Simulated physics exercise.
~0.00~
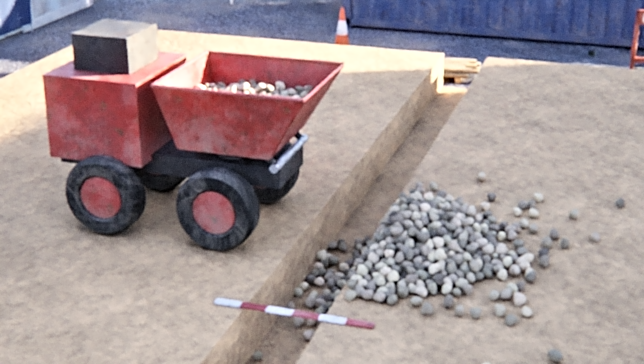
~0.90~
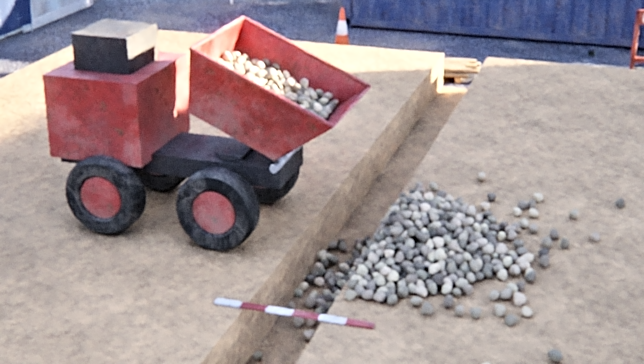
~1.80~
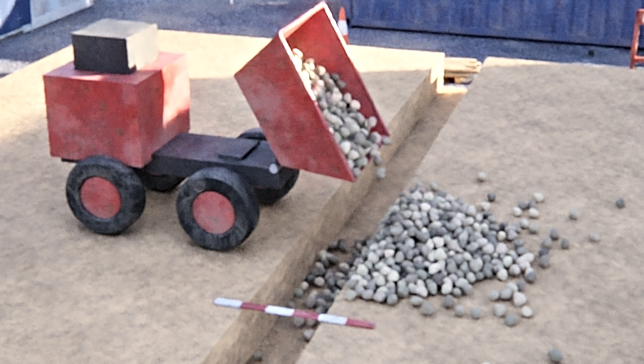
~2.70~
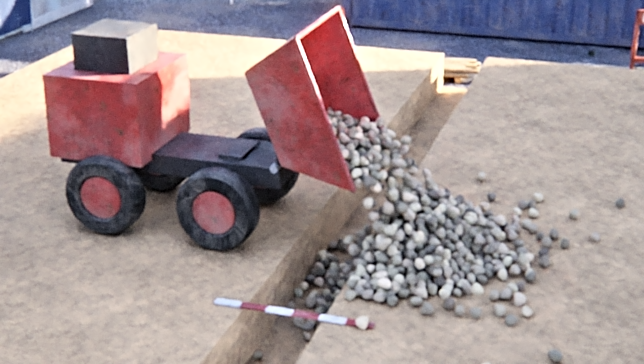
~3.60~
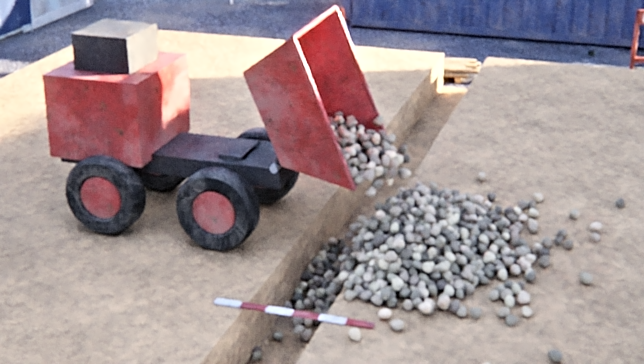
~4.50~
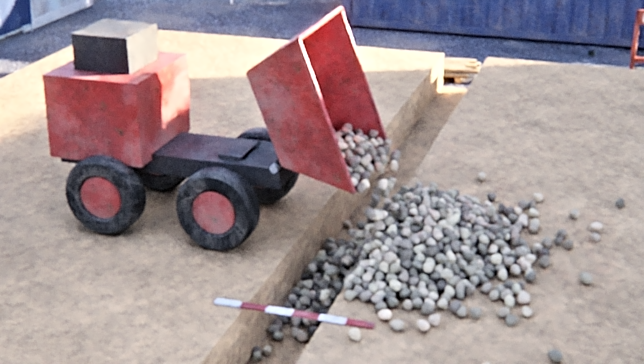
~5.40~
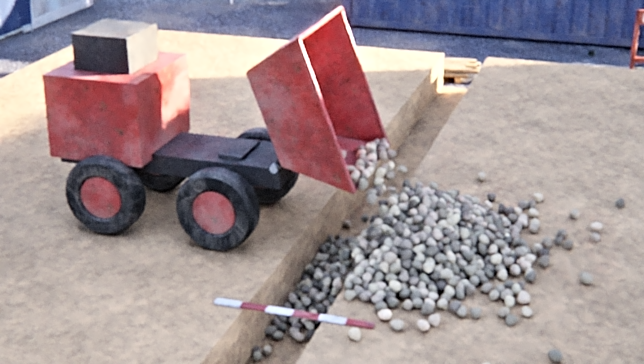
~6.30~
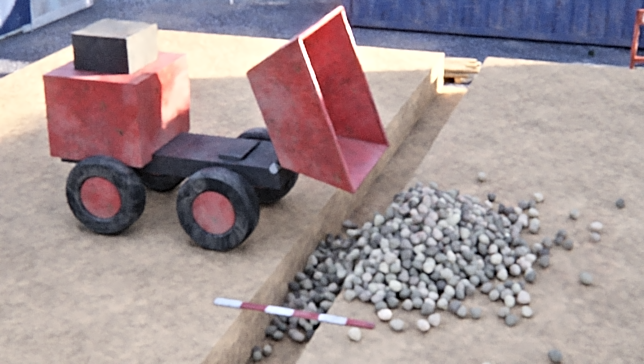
On a sandy work site seen from the side and slightly above, a red and black dumper stands at the left beside a narrow trench, with a loose pile of grey stones on the right. A red and white staff lies across the trench near the front, and an orange cone stands behind. The red skip, loaded with pale and grey stones, tips steeply forward to the right. Stones pour over its lip onto the pile and into the trench. With the skip held steep, the last ones slide out, leaving it empty above a larger, spread heap.
